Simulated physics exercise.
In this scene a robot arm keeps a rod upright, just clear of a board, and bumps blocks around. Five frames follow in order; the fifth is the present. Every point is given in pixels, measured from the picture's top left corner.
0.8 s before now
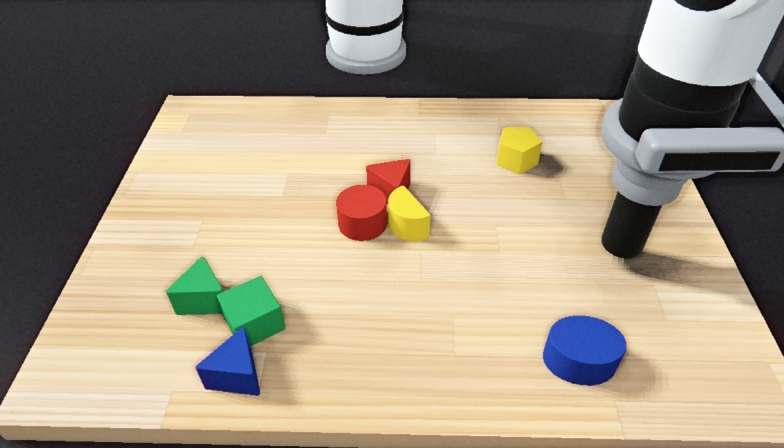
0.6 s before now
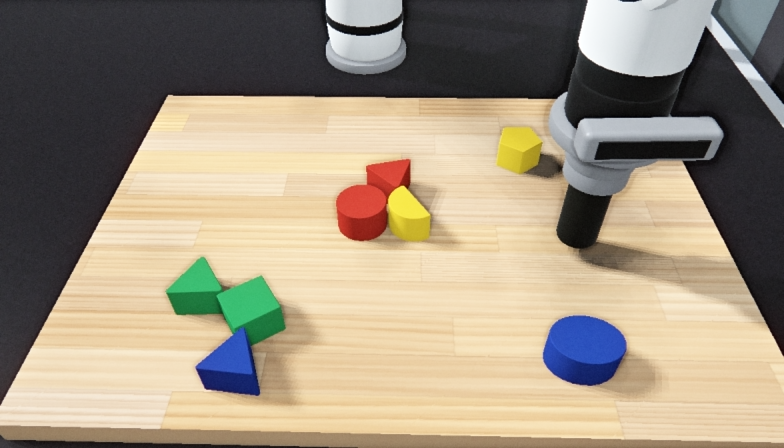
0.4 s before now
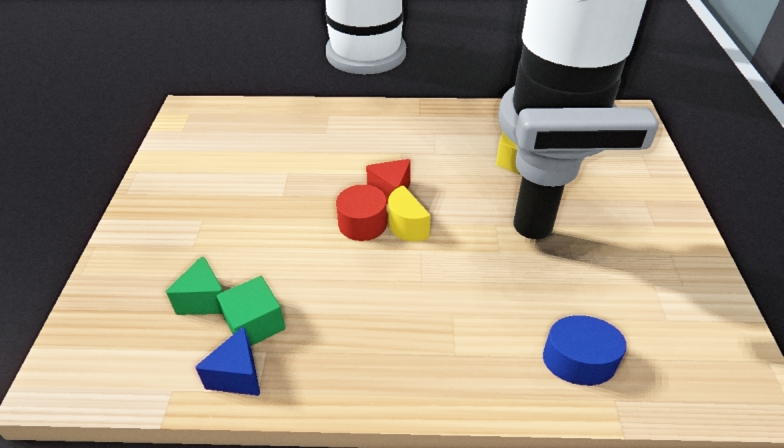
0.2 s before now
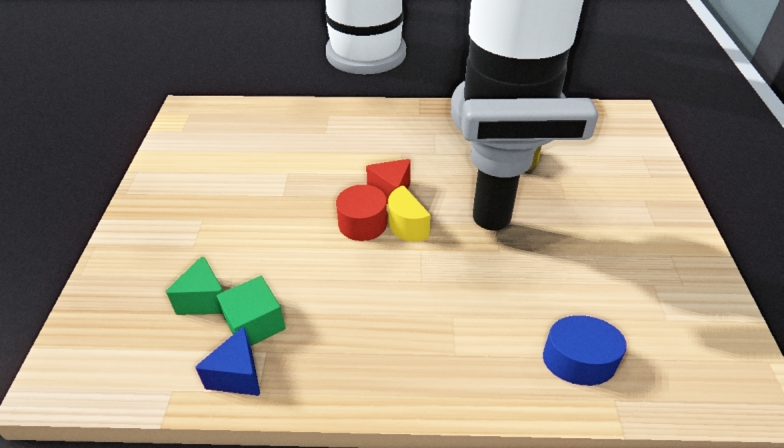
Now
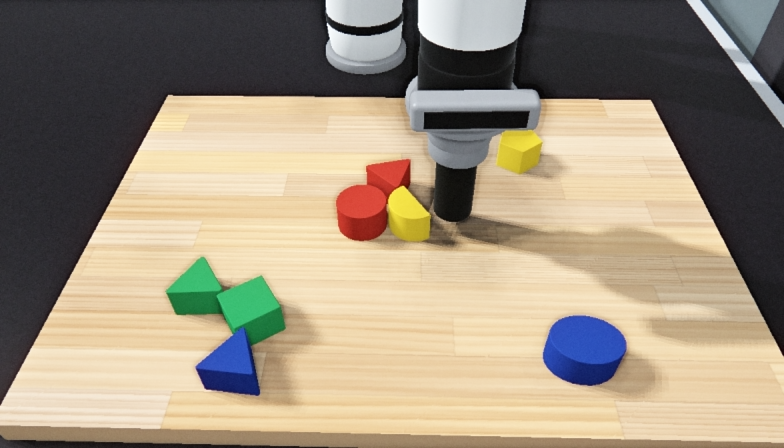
Above a wooden board of coloured blocks, a robot arm moves its black rod left.
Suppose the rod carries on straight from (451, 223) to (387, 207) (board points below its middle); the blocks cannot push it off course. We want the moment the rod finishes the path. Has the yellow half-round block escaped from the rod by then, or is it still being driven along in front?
By then it is beside or behind the rod.
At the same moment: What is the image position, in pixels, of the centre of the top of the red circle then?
It ends at (339, 205).
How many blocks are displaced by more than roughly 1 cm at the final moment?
The number is three or more.
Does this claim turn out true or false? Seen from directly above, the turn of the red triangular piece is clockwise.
That claim is true.
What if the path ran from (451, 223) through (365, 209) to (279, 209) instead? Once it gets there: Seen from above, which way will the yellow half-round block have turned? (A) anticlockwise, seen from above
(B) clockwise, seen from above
The answer is A.
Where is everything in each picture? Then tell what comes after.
Rod tip at (621, 245); block tops, red circle at (361, 200); red triangular piece at (391, 170); yellow half-round block at (406, 204), in the first picture.
Rod at (576, 236); blocks unchanged, in the second picture.
Rod at (533, 227); blocks unchanged, in the third picture.
Rod at (492, 219); blocks unchanged, in the fourth picture.
Rod at (452, 211); red circle at (361, 200); red triangular piece at (391, 170); yellow half-round block at (406, 204), in the fifth picture.
What follows on the original path. Halfway along, rod at (418, 202); red circle at (351, 201); yellow half-round block at (395, 205).
At the end, rod at (387, 195); red circle at (339, 205); red triangular piece at (378, 163), turned 50° clockwise; yellow half-round block at (386, 208), turned 35° anticlockwise.
